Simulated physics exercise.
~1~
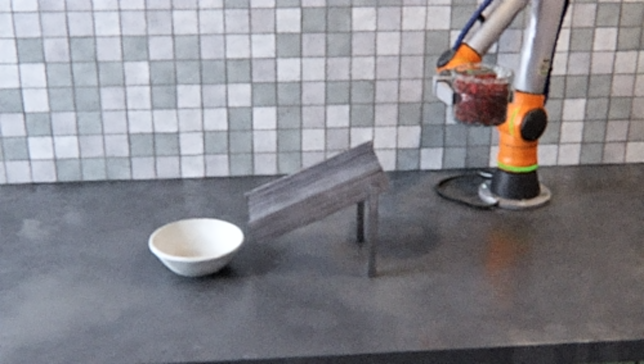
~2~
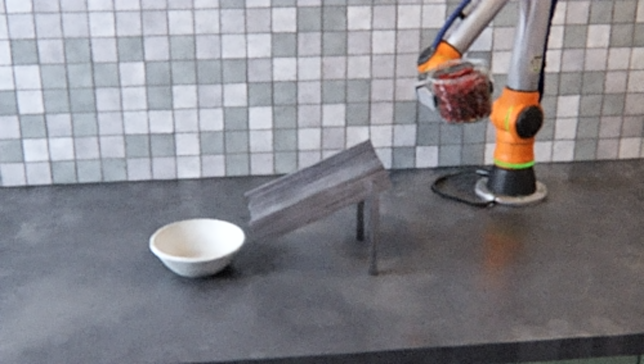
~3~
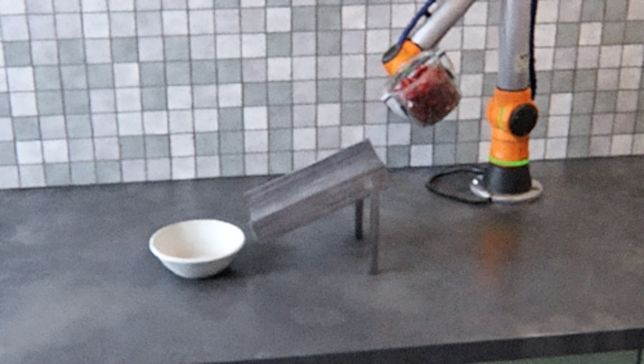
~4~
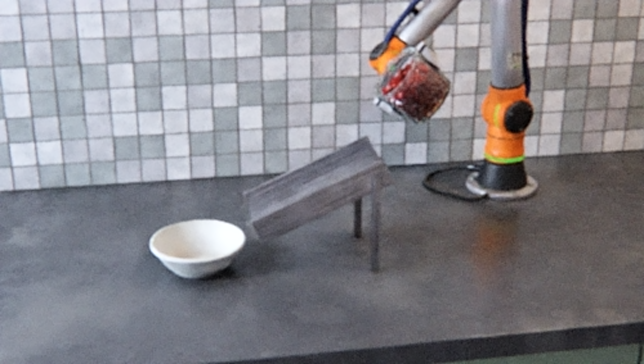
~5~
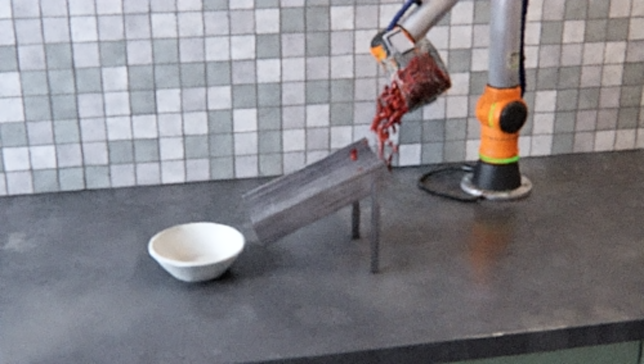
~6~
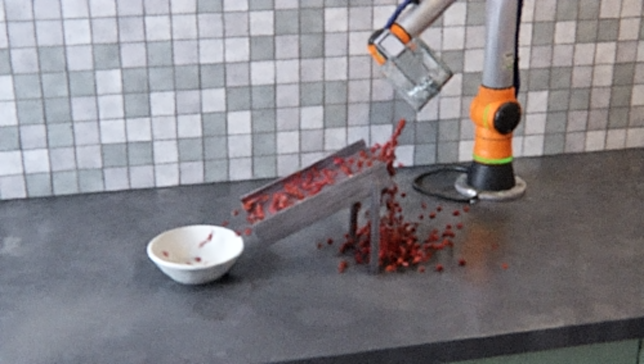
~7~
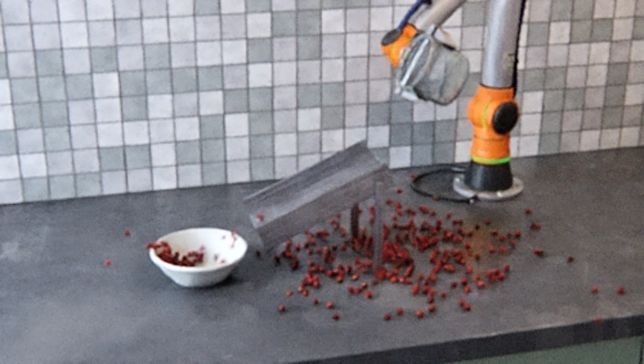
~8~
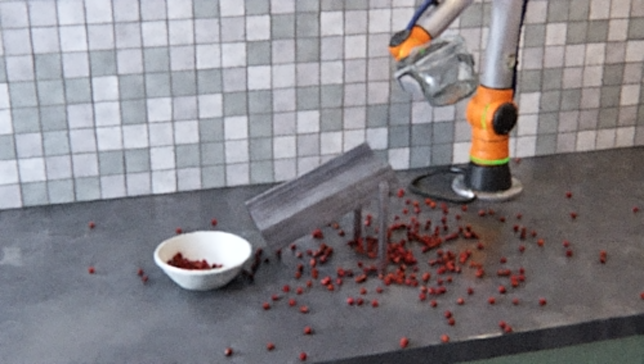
An orange and grey robot arm holds a clear beaker of dark red beads above a dark grey countertop, seen from the front and slightly above, with grey and white tiles behind. A sloping grey chute on legs stands in the middle, its low end beside a white bowl on the left. The arm swings the beaker left, tips it over the chute's high end and pours. Some beads slide down into the bowl, while many spill beneath the chute and scatter. The arm tilts the emptied beaker back, leaving a small pile in the bowl and most beads strewn across the counter.
